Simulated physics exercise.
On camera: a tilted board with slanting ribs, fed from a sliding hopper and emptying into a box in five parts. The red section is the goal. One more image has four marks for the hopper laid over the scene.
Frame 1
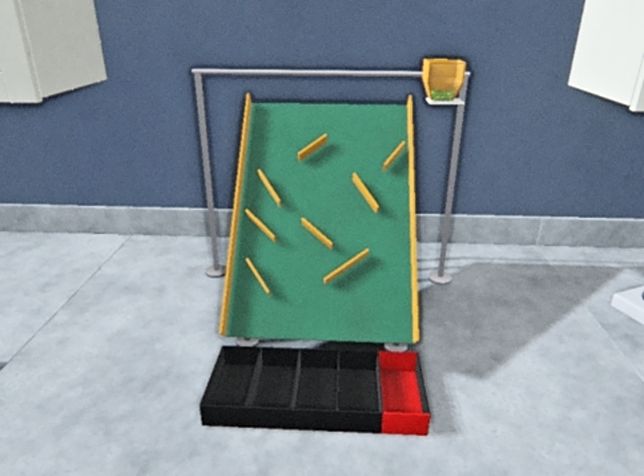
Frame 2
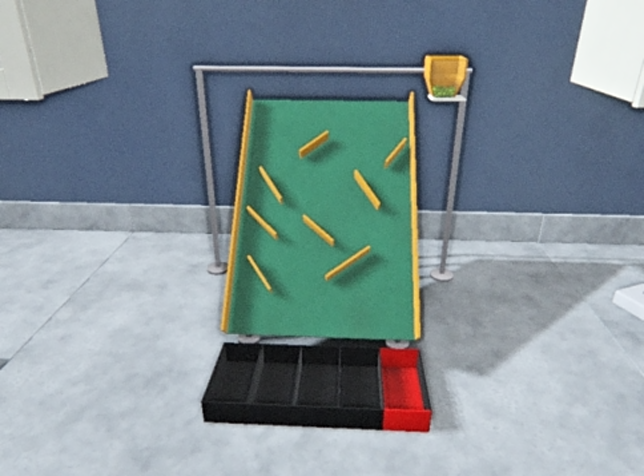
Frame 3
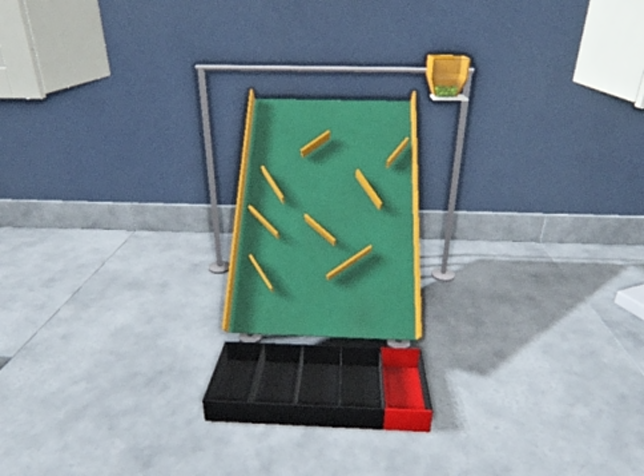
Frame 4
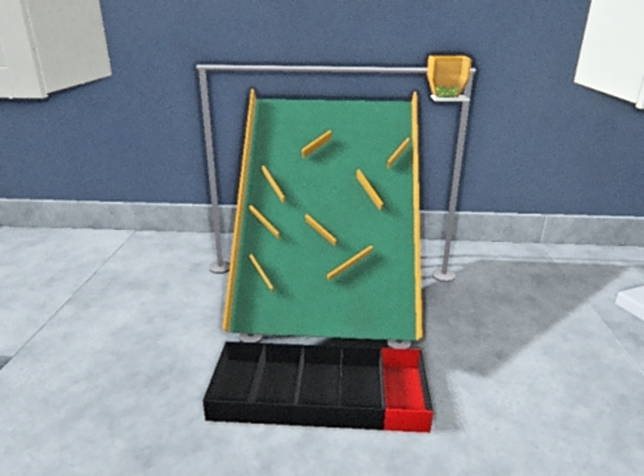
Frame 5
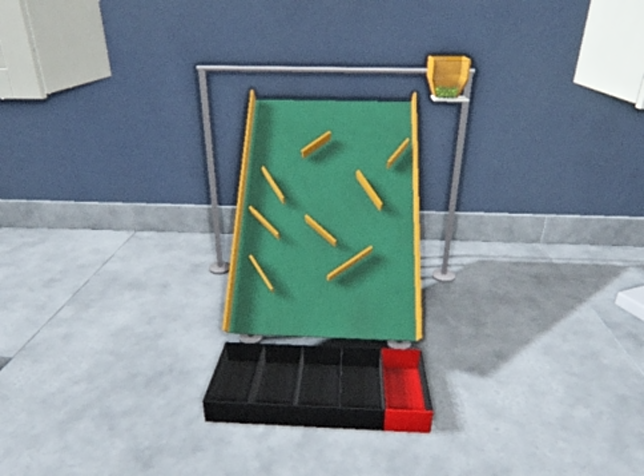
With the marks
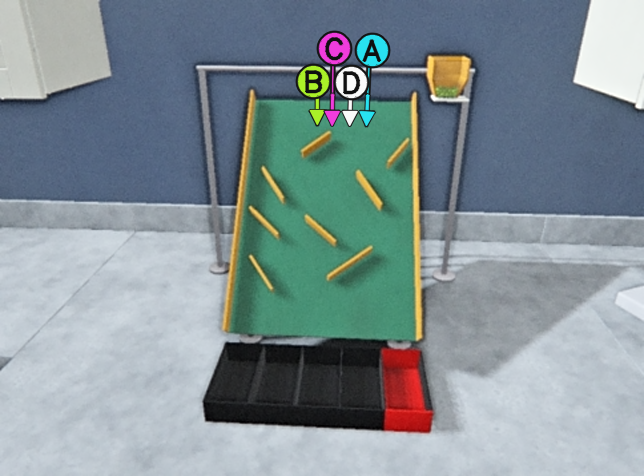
A tilted green board with slanting yellow ribs stood above a black box with one red section at its right end, while a small yellow hopper sat at the upper right, and nothing noticeably moved.
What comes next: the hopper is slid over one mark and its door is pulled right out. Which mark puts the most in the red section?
Go for A.
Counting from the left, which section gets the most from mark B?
It is the third one.
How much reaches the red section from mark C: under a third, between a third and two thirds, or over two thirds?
Under a third.
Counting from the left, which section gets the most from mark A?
The fifth.
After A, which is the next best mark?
Here it is mark D.
On the marked copy, mark A meets the board at (366, 120); mark B meets the board at (317, 119); mark C meets the board at (332, 120); mark D meets the board at (349, 120).
If A is chosen, about two thirds in the red section, about a third in other sections.
If B is chosen, none in the red section, nearly all in other sections, a stray few outside the box.
If C is chosen, a stray few in the red section, nearly all in other sections.
If D is chosen, about a quarter in the red section, most in other sections.
